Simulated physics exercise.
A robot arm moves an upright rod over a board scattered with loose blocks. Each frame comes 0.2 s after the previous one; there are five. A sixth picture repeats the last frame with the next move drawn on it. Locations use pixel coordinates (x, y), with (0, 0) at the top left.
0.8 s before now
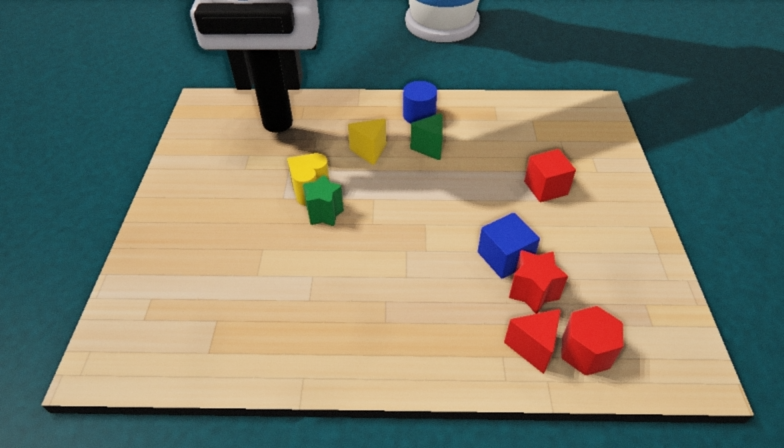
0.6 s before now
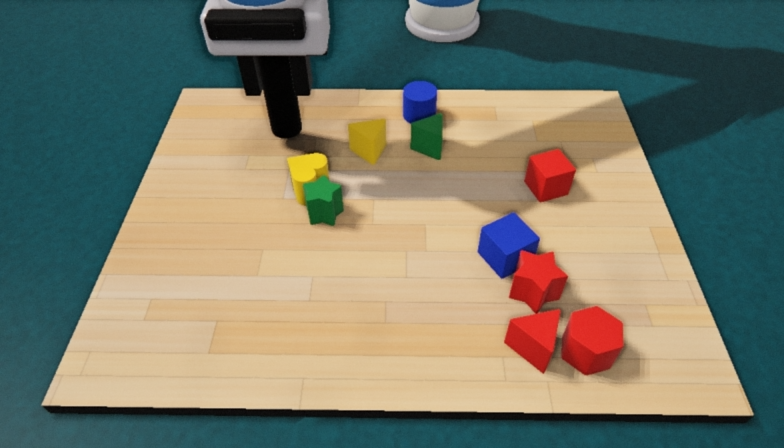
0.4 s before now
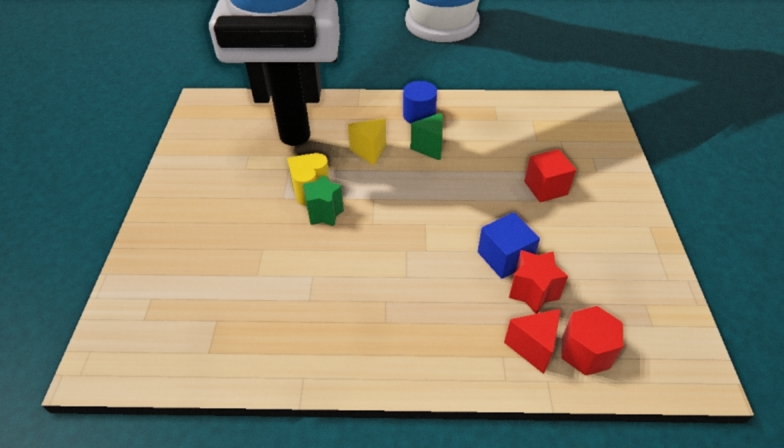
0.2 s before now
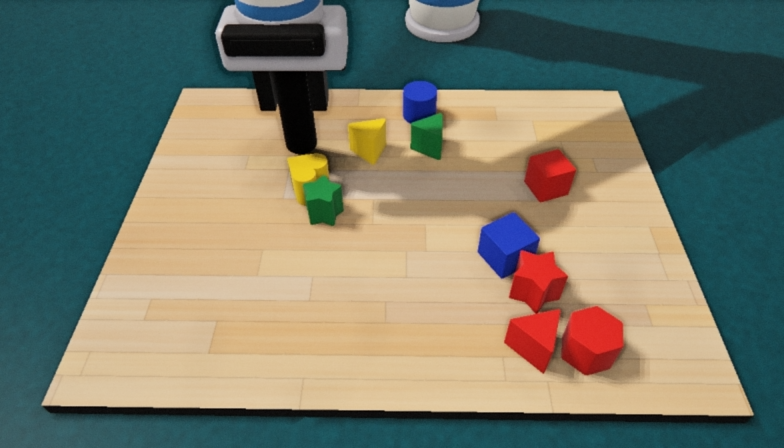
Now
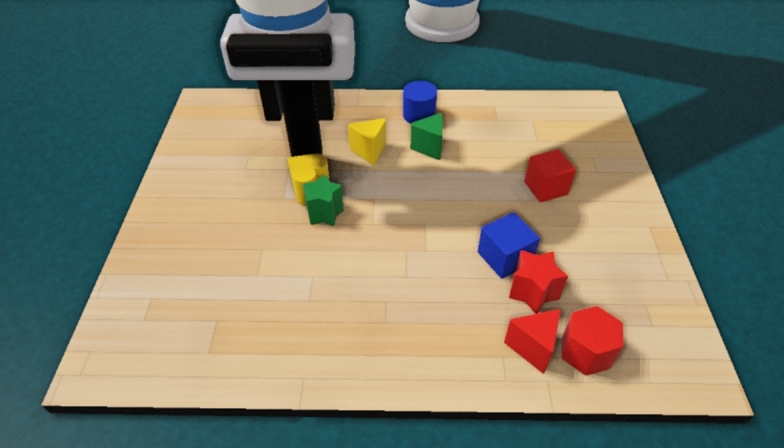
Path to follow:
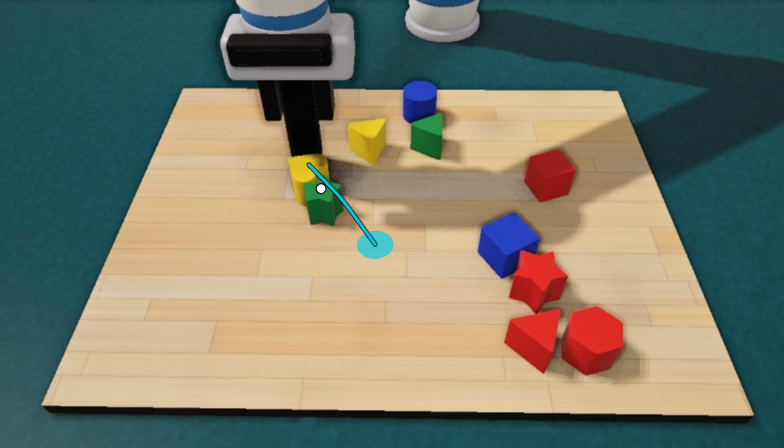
On a wooden board, a robot arm moves its black rod toward the yellow heart block.
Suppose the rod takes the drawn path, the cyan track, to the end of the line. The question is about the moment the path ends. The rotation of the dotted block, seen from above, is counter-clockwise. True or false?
That statement is accurate.
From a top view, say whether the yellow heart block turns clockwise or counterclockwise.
The answer is clockwise.
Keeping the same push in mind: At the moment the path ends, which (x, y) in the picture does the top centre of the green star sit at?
That would be at about pixel (317, 212).
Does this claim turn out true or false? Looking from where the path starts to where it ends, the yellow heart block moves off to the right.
It is true.
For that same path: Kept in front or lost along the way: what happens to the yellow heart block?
Slipped loose.
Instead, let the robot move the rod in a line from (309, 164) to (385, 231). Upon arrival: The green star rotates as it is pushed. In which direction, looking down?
Looking down: Anticlockwise.
Drawn move, from (309, 164) via (331, 188) and (353, 214), ending at (375, 245); the dot is on the green star.
The first path, step by step. One third of the way, rod at (330, 178); yellow heart block at (310, 184), turned 50° clockwise; green star at (319, 205), turned 35° anticlockwise.
Two thirds of the way, rod at (353, 206); yellow heart block at (309, 189), turned 65° clockwise; green star at (317, 212), turned 40° anticlockwise.
At the end, rod at (375, 235); yellow heart block at (309, 189), turned 65° clockwise; green star at (317, 212), turned 40° anticlockwise; yellow triangular block still.
